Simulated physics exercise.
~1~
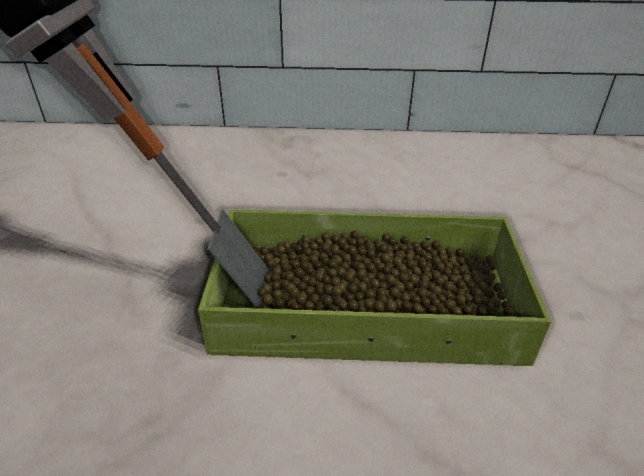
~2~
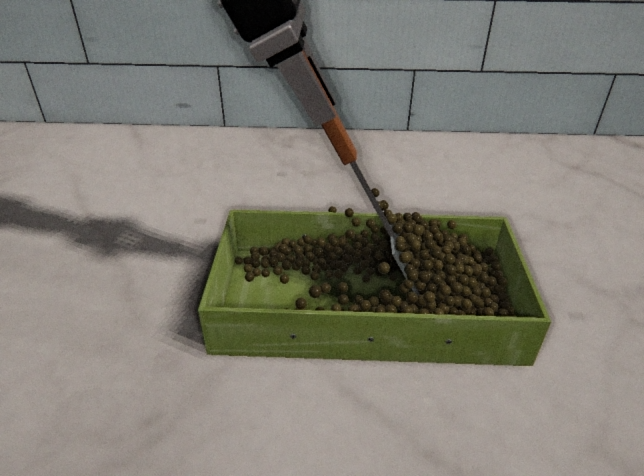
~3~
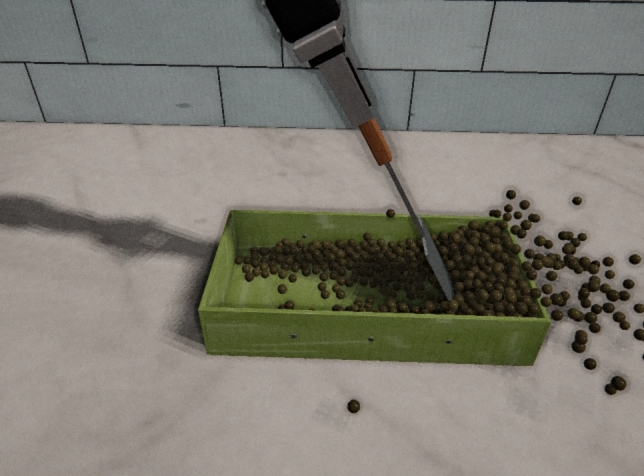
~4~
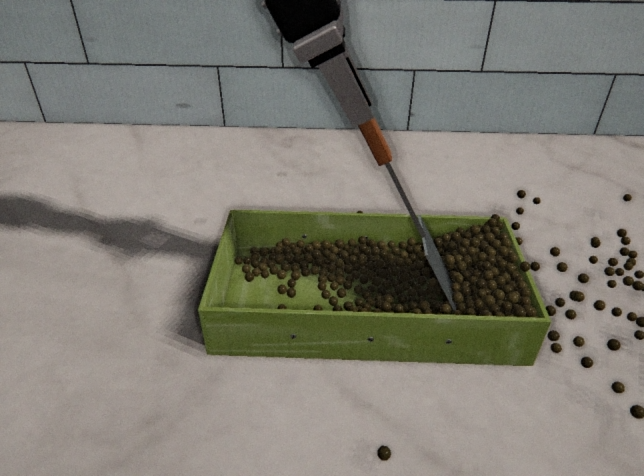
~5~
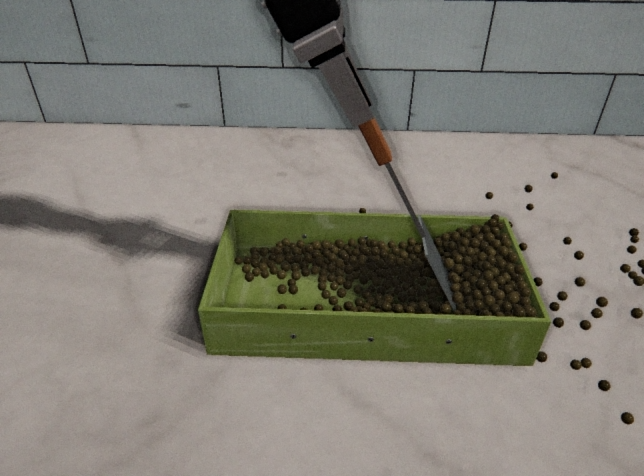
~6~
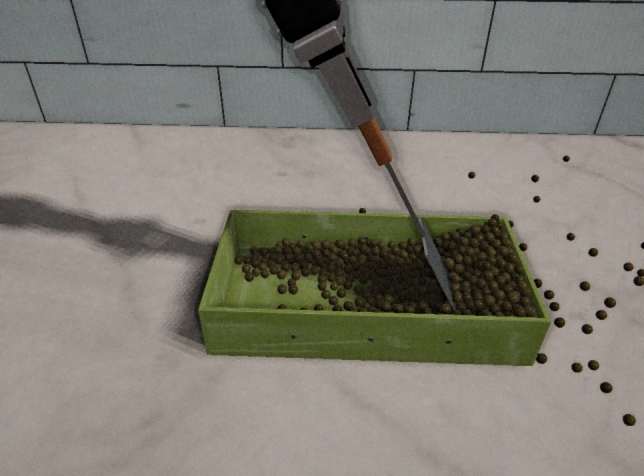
In the video, a robotic arm pushes a spatula rightward through small brown beads in a green rectangular tin, heaping them toward the right end. Some spill over onto the marble surface and roll outward, while the spatula stops among the beads still inside.
